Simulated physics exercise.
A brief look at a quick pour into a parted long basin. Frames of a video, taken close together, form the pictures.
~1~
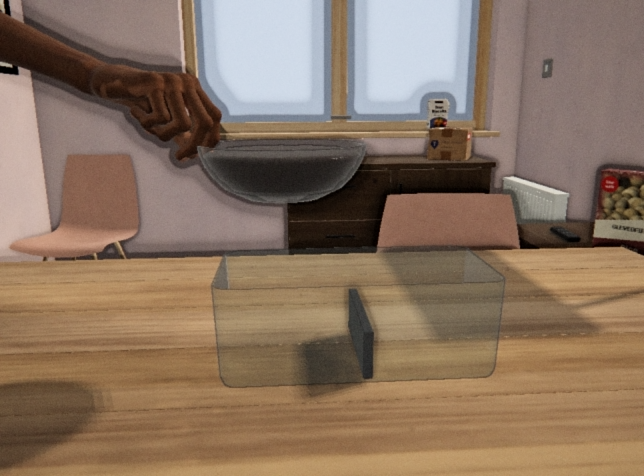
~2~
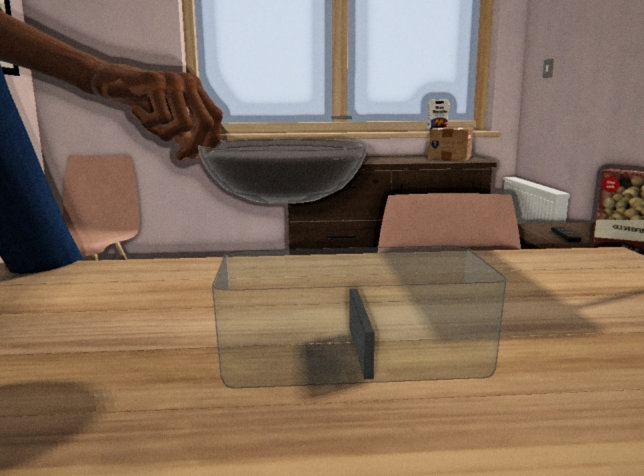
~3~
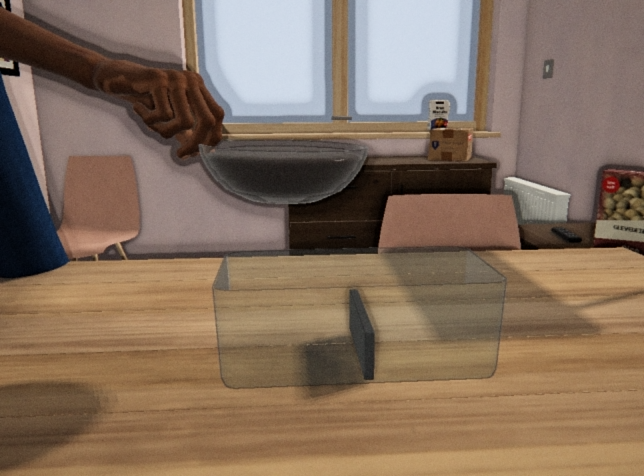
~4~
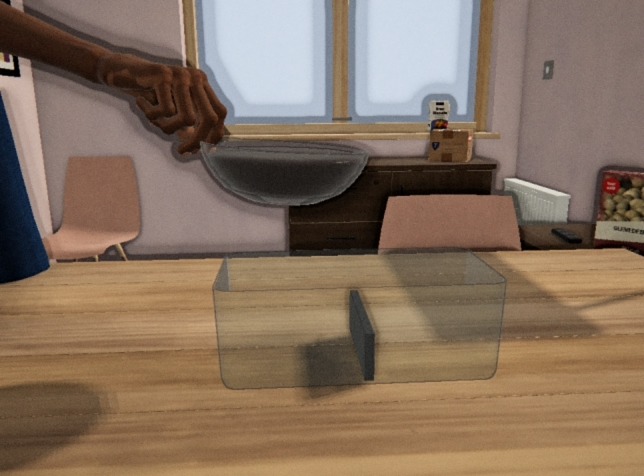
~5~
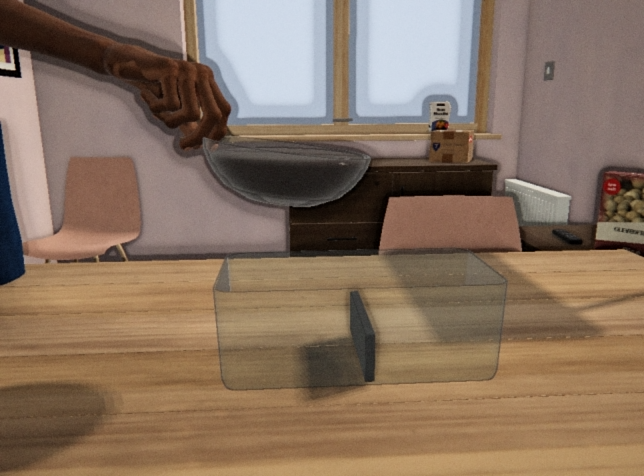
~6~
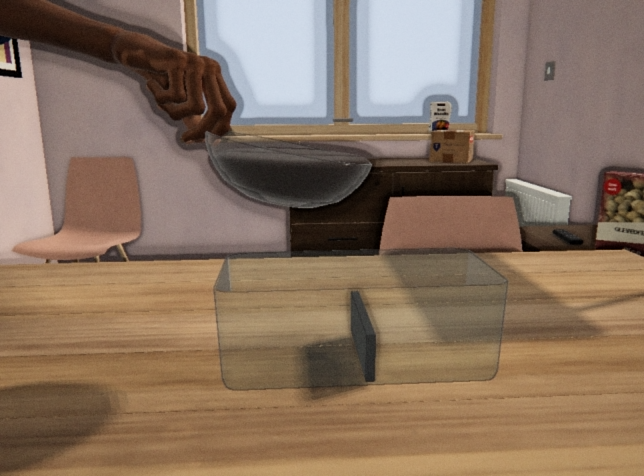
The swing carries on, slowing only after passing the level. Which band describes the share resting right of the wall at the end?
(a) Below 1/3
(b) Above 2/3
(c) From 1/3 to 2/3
The answer is b.
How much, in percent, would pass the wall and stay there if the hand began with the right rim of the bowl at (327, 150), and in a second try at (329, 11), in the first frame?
Around 65 percent first, around 80 percent second.
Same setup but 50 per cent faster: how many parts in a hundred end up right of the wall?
Roughly 80 in a hundred.
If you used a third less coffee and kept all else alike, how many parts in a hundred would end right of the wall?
The share comes to roughly 90 per cent.
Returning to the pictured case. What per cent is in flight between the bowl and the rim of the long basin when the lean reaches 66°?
Airborne share: Approx. 25 %.
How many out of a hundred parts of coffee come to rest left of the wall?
That share comes out near 10 percent.
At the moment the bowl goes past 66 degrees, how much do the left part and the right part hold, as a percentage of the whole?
Left 0, right 55.
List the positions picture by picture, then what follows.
Tilt 0°; pouring edge (365, 145); surface from (204, 153) to (361, 151); the long basin's rim runs from (219, 270) to (484, 263); the wall's top is at (360, 309), in the first picture.
Tilt 0°; pouring edge (365, 146); surface from (205, 153) to (361, 152), in the second picture.
Tilt 2°; pouring edge (366, 149); surface from (206, 153) to (362, 154), in the third picture.
Tilt 4°; pouring edge (367, 153); surface from (207, 153) to (362, 156), in the fourth picture.
Tilt 8°; pouring edge (368, 159); surface from (211, 153) to (366, 158), in the fifth picture.
Tilt 12°; pouring edge (369, 165); surface from (215, 153) to (368, 160); 1 per cent is over the edge, in the sixth picture.
A moment on, the bowl is tipped part way and 17 per cent is still to pour, 0 is left of the wall and 57 right of it.
Next, the bowl is tipped right over and 0 per cent is still to pour, 10 is left of the wall and 90 right of it.
Then the bowl is tipped right over and 0 per cent is still to pour, 10 is left of the wall and 89 right of it.
Later the bowl is tipped right over and 0 per cent is still to pour, 10 is left of the wall and 89 right of it.
At rest 10 per cent lies left of the wall, 90 right of it and 1 outside.
